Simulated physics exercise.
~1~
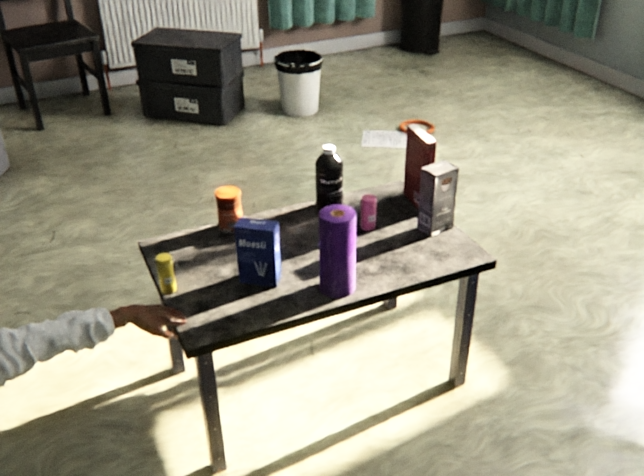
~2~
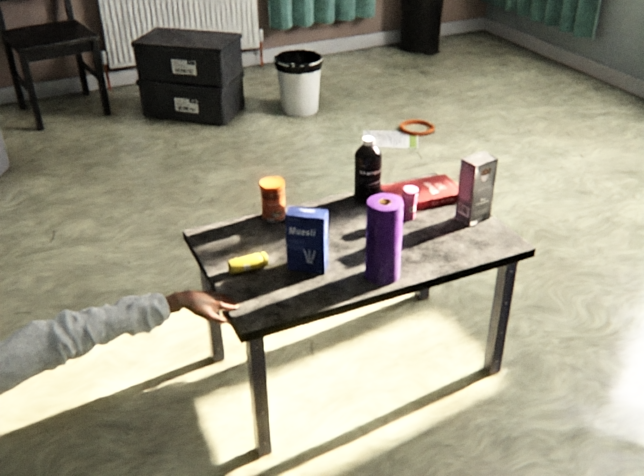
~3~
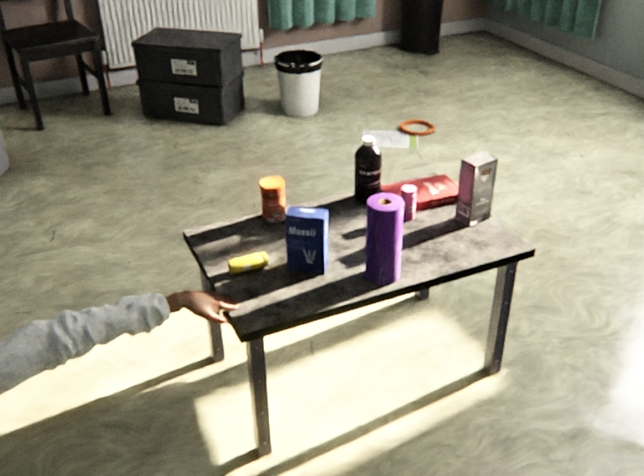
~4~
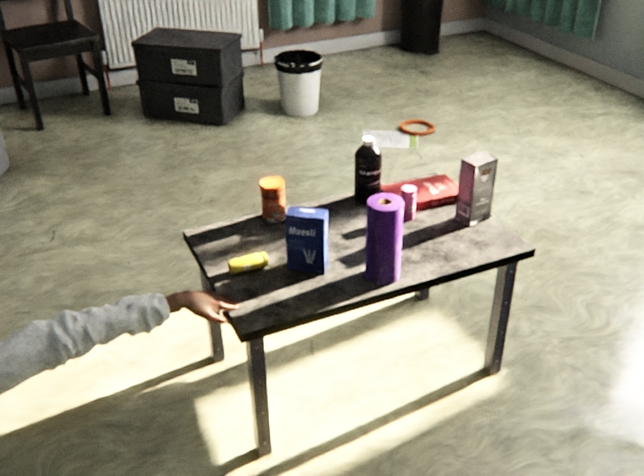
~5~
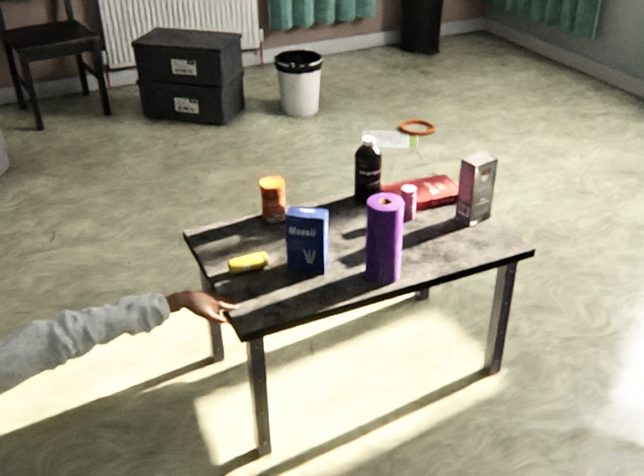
In a sunlit room with a pale floor, seen from above at an angle, a small dark table stands before a radiator, stacked black boxes and a white bin. On it are a yellow shaker at the left, an orange tin, a blue packet, a tall purple roll, a black bottle, a pink shaker, a red book and a grey carton. A hand at the table's left edge shifts it a short way right. The yellow shaker and the red book topple onto the tabletop. The others stay upright, and everything rests still, the hand remaining at the edge.
